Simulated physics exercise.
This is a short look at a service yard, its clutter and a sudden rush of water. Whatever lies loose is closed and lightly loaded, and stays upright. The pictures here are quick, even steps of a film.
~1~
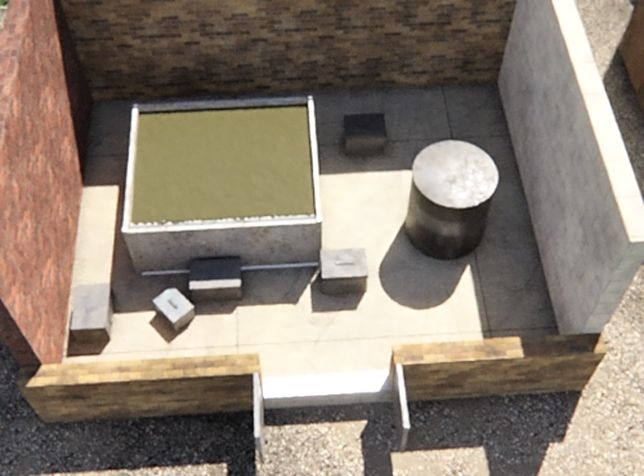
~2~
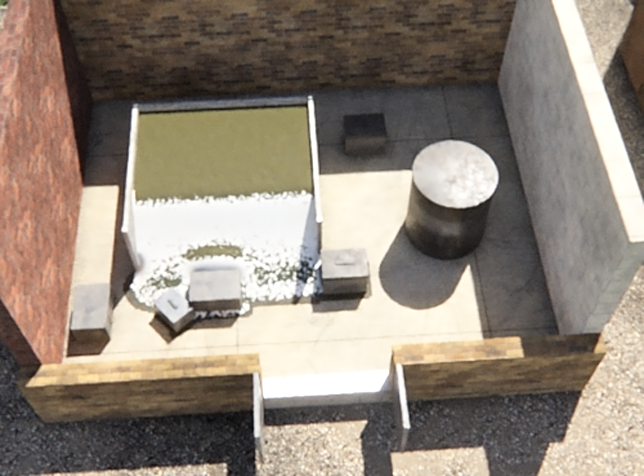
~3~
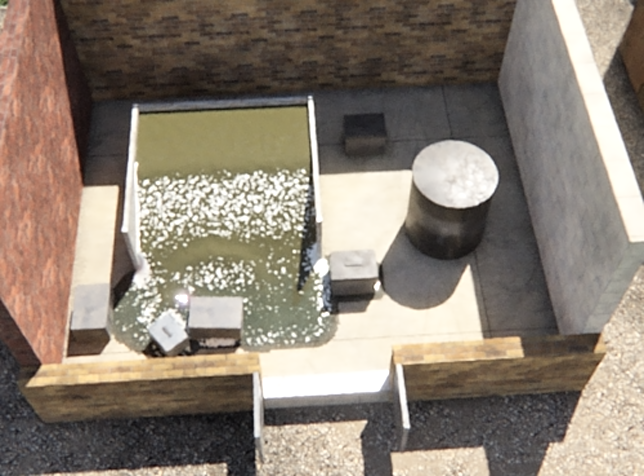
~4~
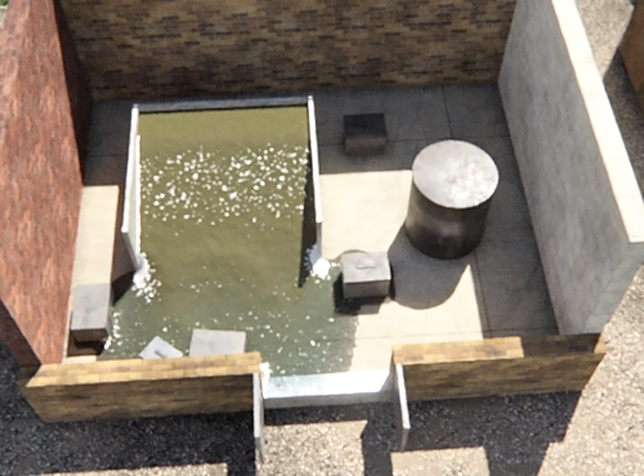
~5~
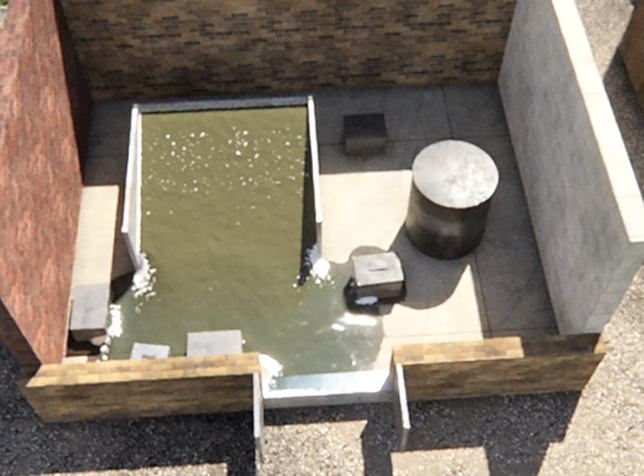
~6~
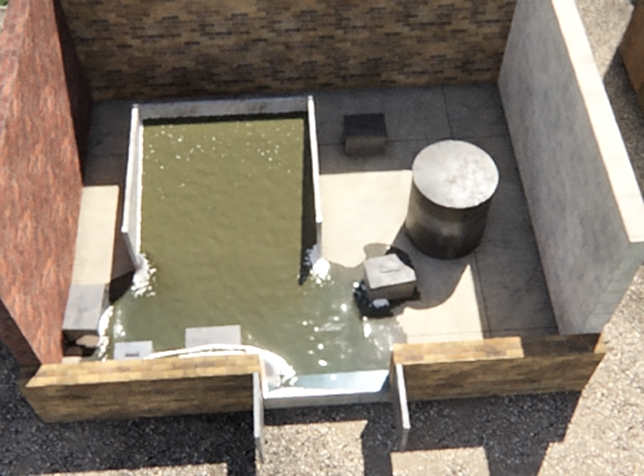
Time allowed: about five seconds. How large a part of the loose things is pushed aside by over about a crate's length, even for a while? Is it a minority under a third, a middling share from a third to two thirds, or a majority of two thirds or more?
It reaches two thirds.
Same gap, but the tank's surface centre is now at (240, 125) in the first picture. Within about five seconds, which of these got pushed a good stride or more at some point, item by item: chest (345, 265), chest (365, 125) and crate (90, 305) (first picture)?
Result per object - went far, stayed close, went far.
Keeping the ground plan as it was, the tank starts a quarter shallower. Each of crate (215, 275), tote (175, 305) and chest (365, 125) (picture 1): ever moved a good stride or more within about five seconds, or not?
Taking them as listed - the full distance for the first, the full distance for the second, a shorter distance for the third.
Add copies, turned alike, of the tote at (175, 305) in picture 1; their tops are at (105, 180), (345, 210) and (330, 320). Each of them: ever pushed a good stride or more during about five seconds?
In sequence: Pushed clear, doesn't go far, pushed clear.
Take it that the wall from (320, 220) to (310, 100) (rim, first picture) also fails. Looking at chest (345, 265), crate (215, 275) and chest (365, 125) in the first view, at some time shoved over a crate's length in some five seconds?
First beyond that mark, then under that mark, then beyond that mark.
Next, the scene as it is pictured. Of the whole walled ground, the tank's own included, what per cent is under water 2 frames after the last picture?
Estimate: 40 %.
A moment on, 3 of 5 are well off their spots; 2 afloat.
Next, 4 of 5 are well off their spots; 3 afloat.
Later, 4 of 5 are well off their spots; 1 afloat.
In the end, 5 of 5 are well off their spots, and 5 have been at some point; 3 afloat.
